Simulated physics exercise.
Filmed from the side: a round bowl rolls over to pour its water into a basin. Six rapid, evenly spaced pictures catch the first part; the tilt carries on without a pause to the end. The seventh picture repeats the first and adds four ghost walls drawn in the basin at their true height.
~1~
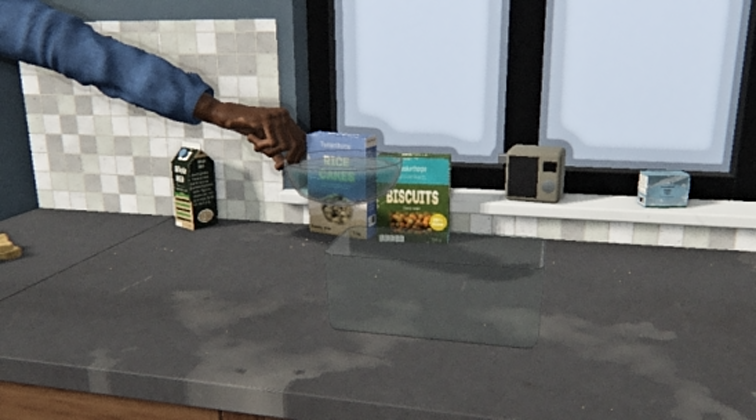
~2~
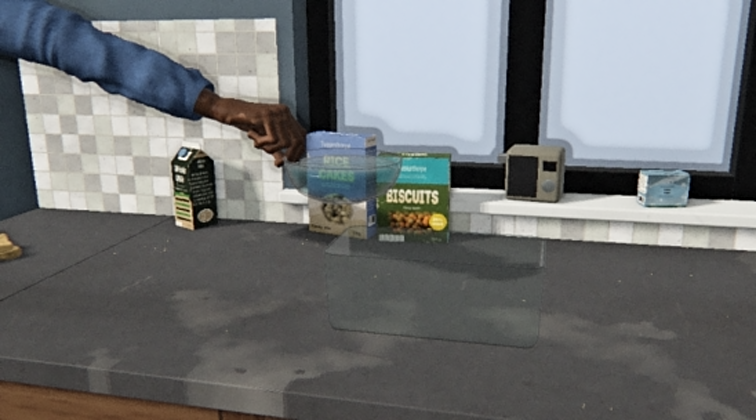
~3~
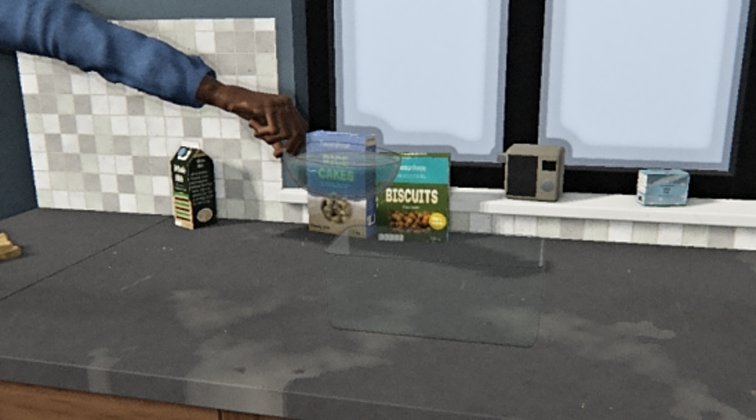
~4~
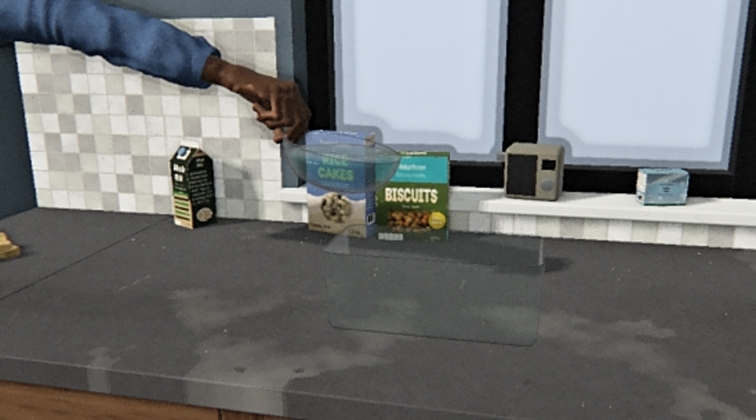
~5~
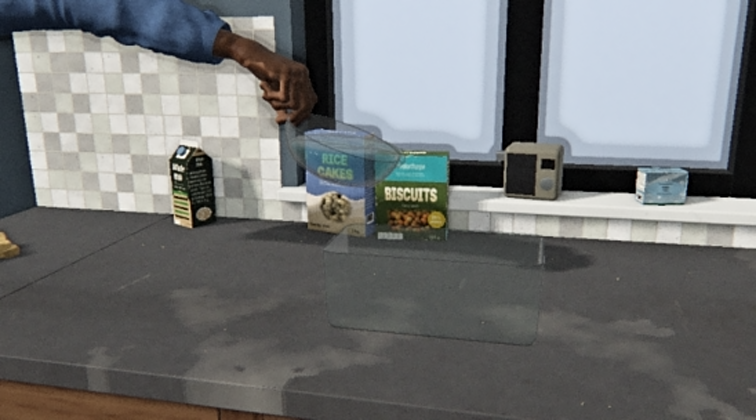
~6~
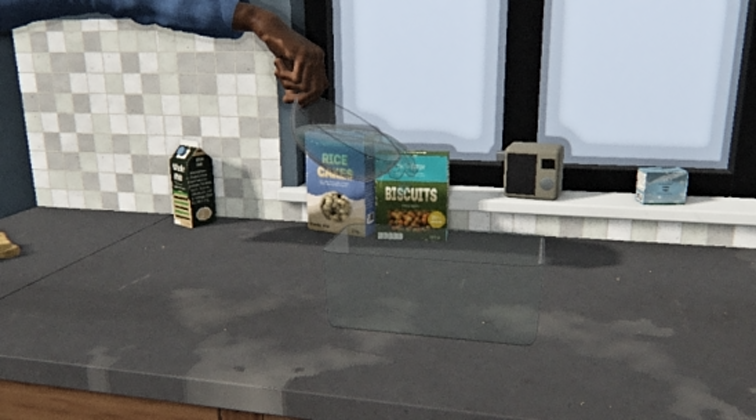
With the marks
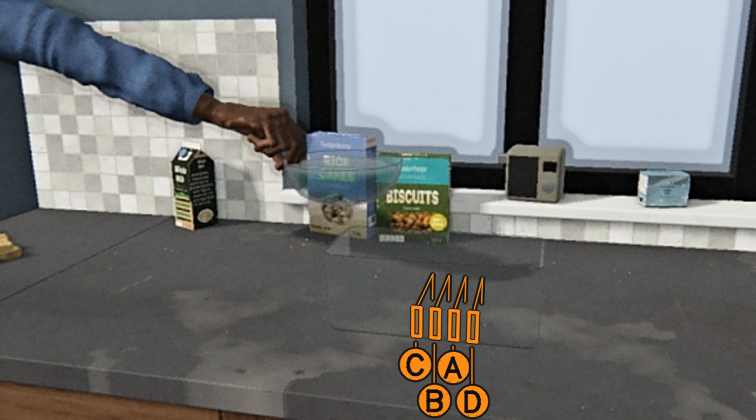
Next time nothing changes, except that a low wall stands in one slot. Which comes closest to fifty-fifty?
Slot D.
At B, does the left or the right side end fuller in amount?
The right one.
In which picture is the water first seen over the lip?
Picture 5.
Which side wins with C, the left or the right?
The right side.
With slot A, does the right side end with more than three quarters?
No, it does not.
In orange, A at (452, 345); B at (434, 343); C at (415, 342); D at (471, 347).
With A, about 35 % ends left of the wall and 62 % right of it; 3 % is lost outside.
With B, about 19 % ends left of the wall and 79 % right of it.
With C, about 14 % ends left of the wall and 84 % right of it.
With D, about 51 % ends left of the wall and 45 % right of it; 4 % is lost outside.
